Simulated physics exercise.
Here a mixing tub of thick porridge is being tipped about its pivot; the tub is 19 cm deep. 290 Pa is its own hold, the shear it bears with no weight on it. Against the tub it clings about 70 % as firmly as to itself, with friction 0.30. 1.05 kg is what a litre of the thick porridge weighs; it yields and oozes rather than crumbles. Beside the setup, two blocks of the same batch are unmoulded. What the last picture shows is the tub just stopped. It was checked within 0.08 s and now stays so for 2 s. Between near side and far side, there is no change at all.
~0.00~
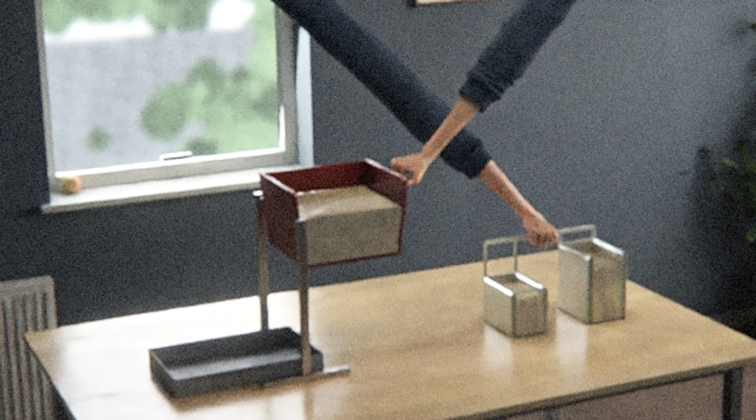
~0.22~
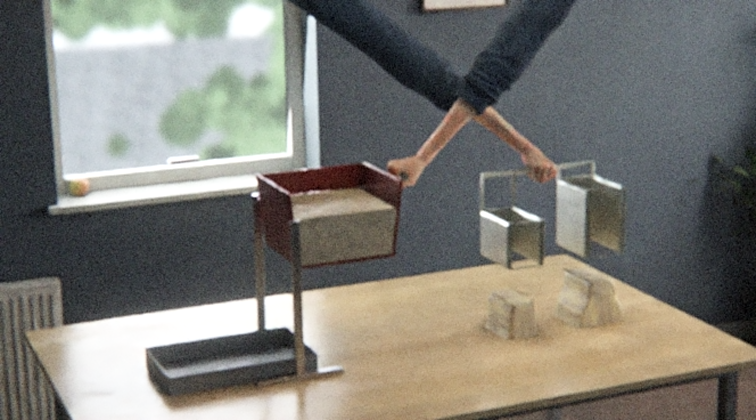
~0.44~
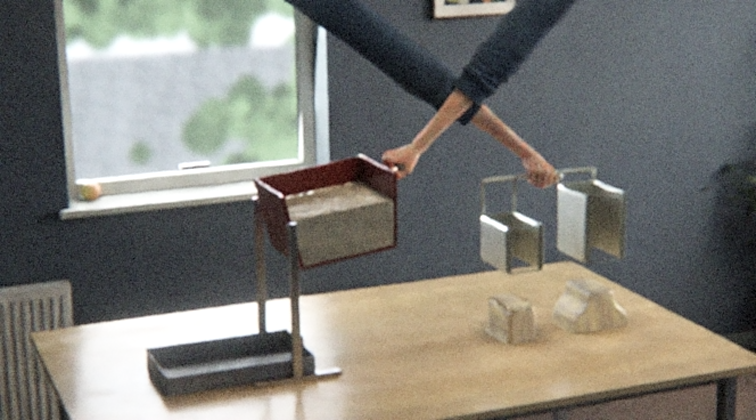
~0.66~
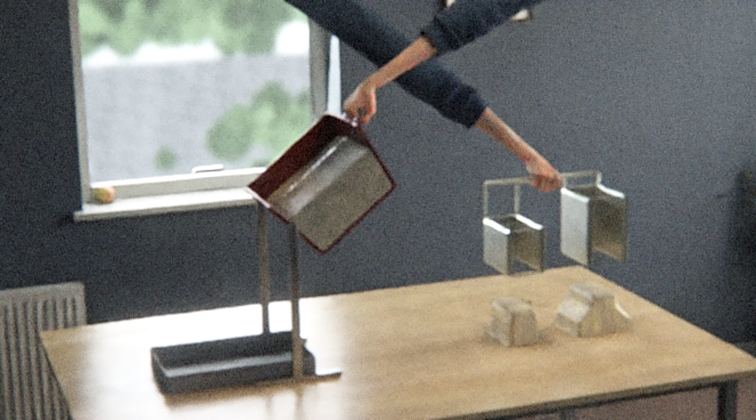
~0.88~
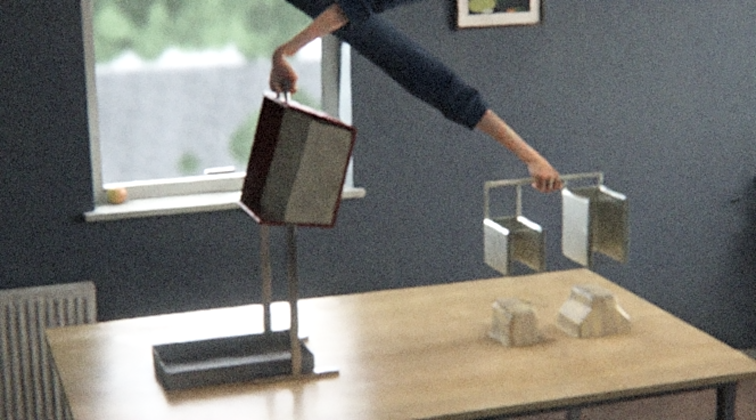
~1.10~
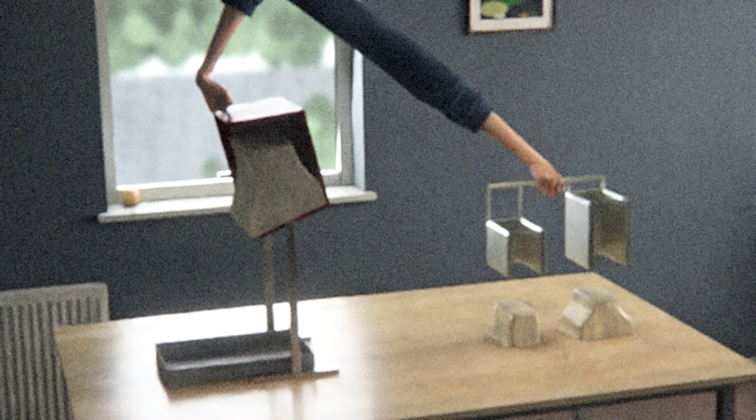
On a wooden table by a window, a hand lifts paired metal moulds off two pale blocks, which slump slightly. The other hand then swings a red-edged tub of thick, pale porridge leftward over a dark tray until it tilts past upright, the mass sagging and bulging from its mouth.
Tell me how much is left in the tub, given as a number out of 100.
It should be close to 0 out of 100.
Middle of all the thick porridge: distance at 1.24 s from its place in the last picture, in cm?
I'd estimate roughly 12 centimetres.
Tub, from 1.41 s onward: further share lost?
Some 16 per cent.
By 1.24 s, the tub is at 104 degrees and holds 44 %.
By 1.41 s, the tub is at 104 degrees and holds 16 %.
By 1.58 s, the tub is at 104 degrees and holds 0 %.
By 1.75 s, the tub is at 104 degrees and holds 0 %.
By 3.10 s, at the end, the tub is at 104 degrees and holds 0 %.
